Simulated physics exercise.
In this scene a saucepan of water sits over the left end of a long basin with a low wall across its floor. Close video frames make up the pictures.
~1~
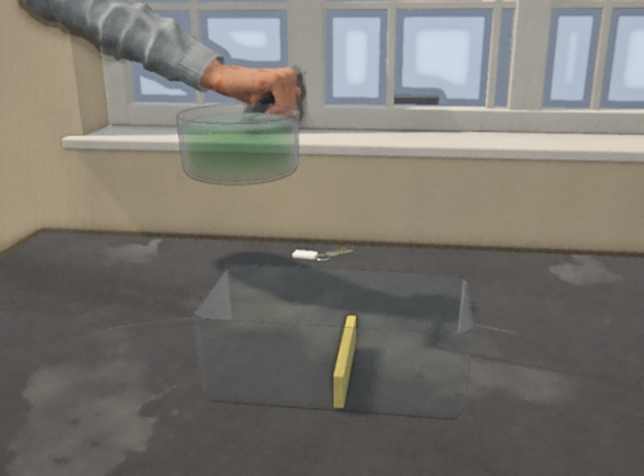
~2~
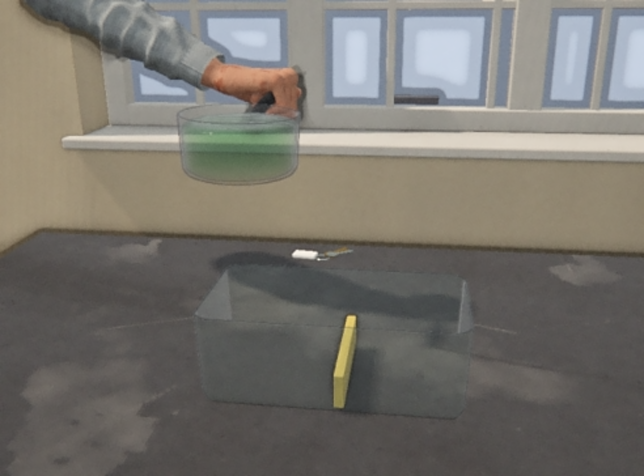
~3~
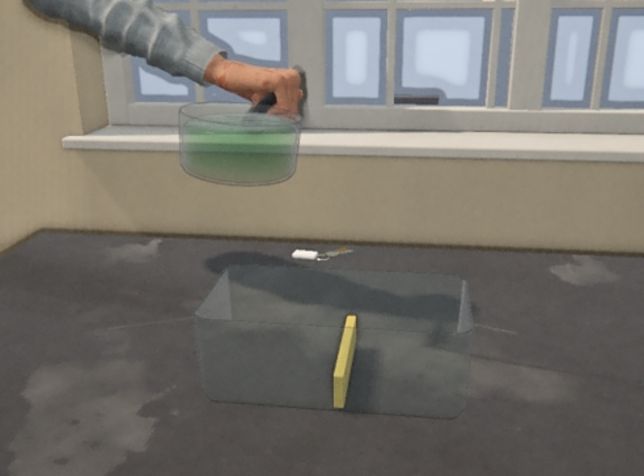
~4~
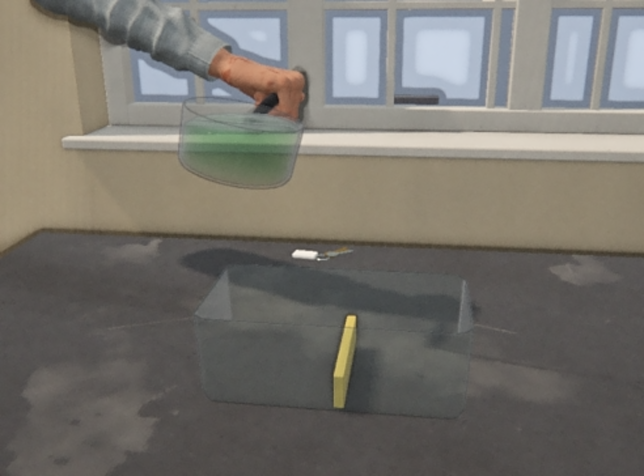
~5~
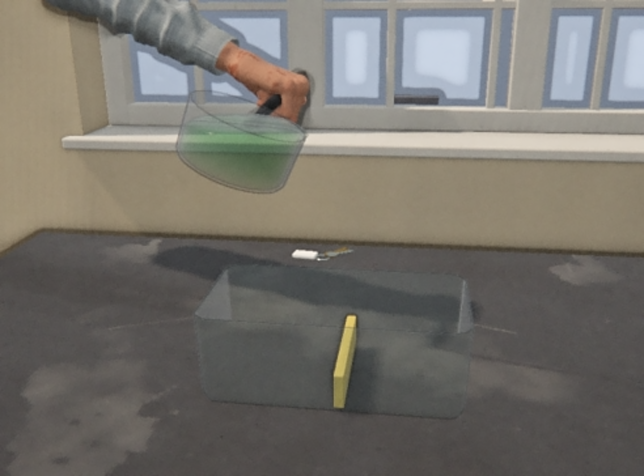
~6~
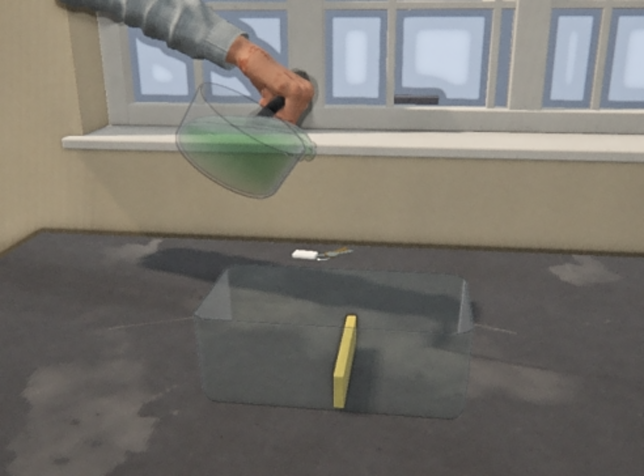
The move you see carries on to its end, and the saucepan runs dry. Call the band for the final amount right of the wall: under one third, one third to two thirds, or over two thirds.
Band: One third to two thirds.
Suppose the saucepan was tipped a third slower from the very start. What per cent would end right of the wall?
About 70 per cent.
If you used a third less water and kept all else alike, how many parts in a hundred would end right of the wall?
About 40 parts in a hundred, give or take.
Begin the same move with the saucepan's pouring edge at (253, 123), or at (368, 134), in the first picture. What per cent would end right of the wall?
10 % and 85 %.
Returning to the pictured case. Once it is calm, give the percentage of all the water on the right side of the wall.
60 % or thereabouts.
A moment on, the saucepan is tipped on its side and 21 per cent is still to pour, 2 is left of the wall and 24 right of it.
Next, the saucepan is tipped right over and 3 per cent is still to pour, 27 is left of the wall and 60 right of it.
Then the saucepan is tipped right over and 0 per cent is still to pour, 38 is left of the wall and 59 right of it.
Later the saucepan is tipped right over and 0 per cent is still to pour, 39 is left of the wall and 59 right of it.
Finally, 39 per cent lies left of the wall, 59 right of it and 2 outside.
